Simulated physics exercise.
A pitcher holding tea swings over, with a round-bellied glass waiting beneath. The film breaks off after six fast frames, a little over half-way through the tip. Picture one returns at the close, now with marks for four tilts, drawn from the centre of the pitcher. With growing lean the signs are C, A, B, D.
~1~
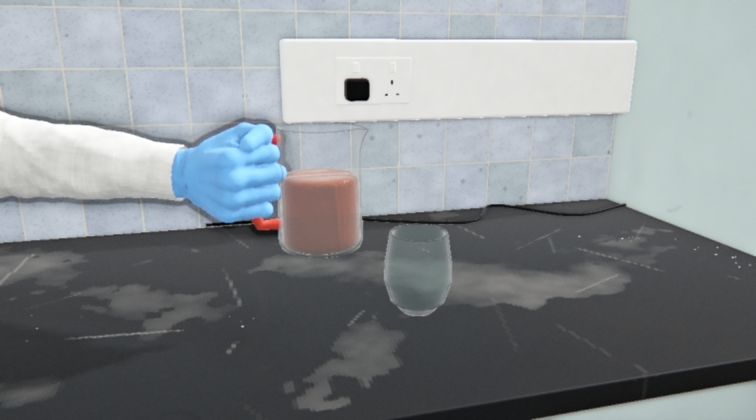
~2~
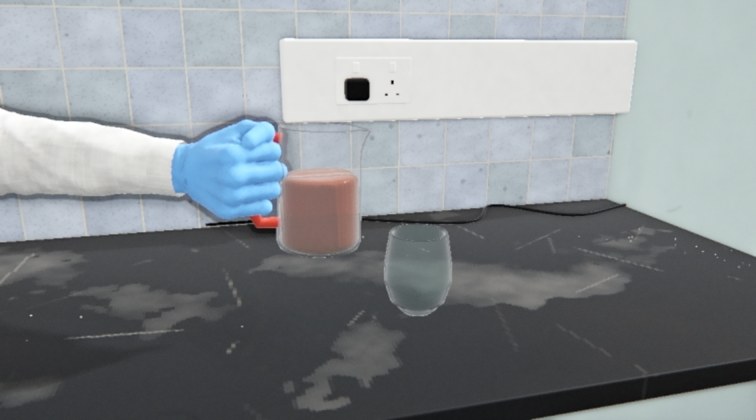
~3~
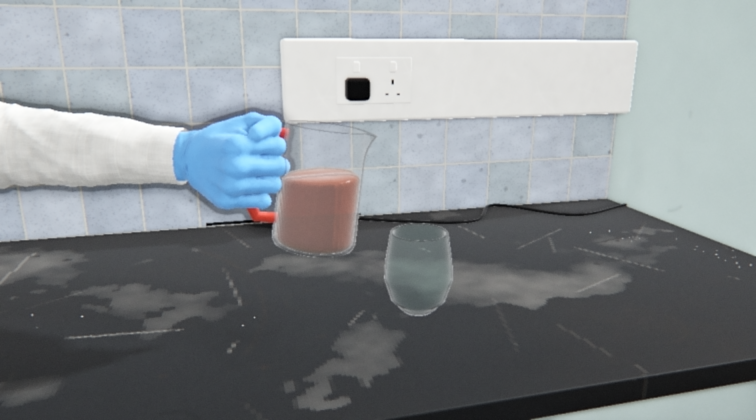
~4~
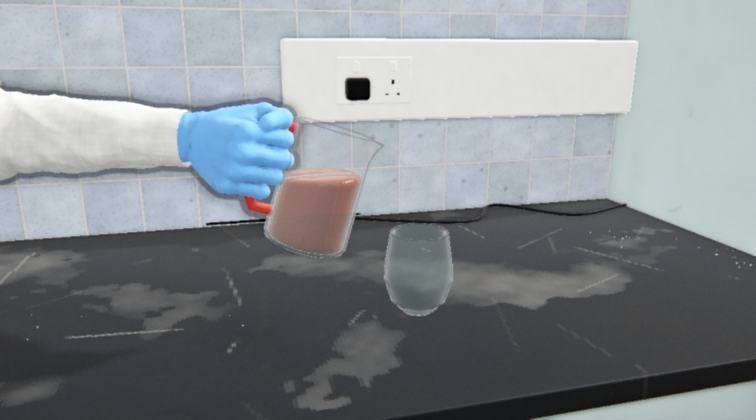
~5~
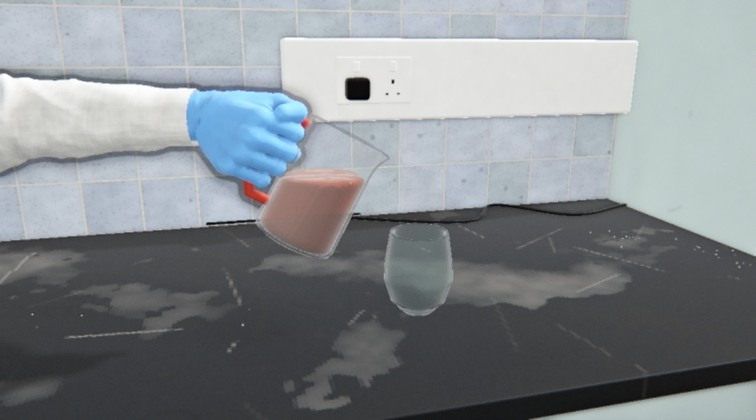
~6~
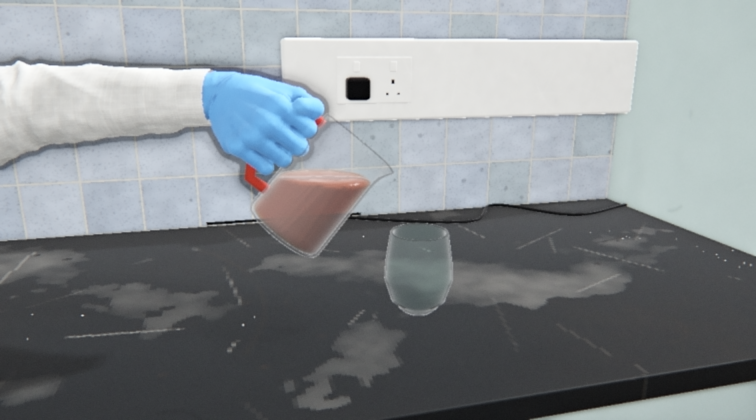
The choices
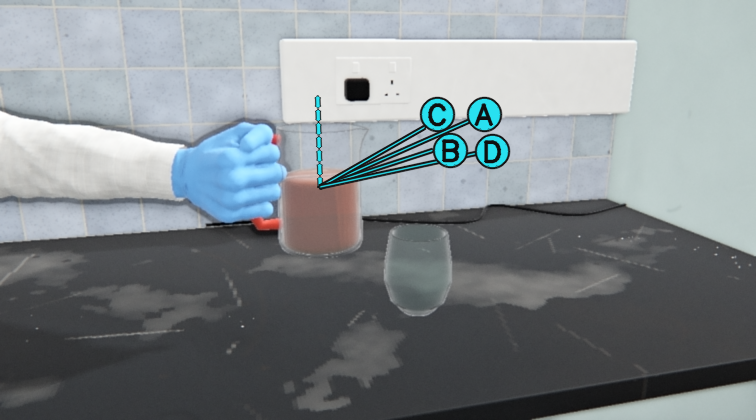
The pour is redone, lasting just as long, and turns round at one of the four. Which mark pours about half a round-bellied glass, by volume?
B beats the others.
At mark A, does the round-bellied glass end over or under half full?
Under.
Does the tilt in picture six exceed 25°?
Yes.
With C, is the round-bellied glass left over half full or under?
Under.
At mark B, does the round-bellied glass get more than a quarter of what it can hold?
Yes, it does.
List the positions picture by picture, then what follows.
Upright, lip at (367, 128); rim of the round-bellied glass round (419, 232); nothing has left yet.
Tipped about 2°, lip at (369, 130); nothing has left yet.
Tipped about 8°, lip at (375, 135); nothing has left yet.
Tipped about 18°, lip at (382, 144); nothing has left yet.
Tipped about 29°, lip at (388, 157); nothing has left yet.
Tipped about 41°, lip at (392, 171); nothing has left yet.
On the marked copy, A at (468, 121); B at (432, 150); C at (424, 127); D at (475, 153).
With A, the round-bellied glass ends with about 33 % of what it can hold.
With B, the round-bellied glass ends with about 49 % of what it can hold.
With C, the round-bellied glass ends with about 19 % of what it can hold.
With D, the round-bellied glass ends with about 63 % of what it can hold; 3 % of the tea is spilt.
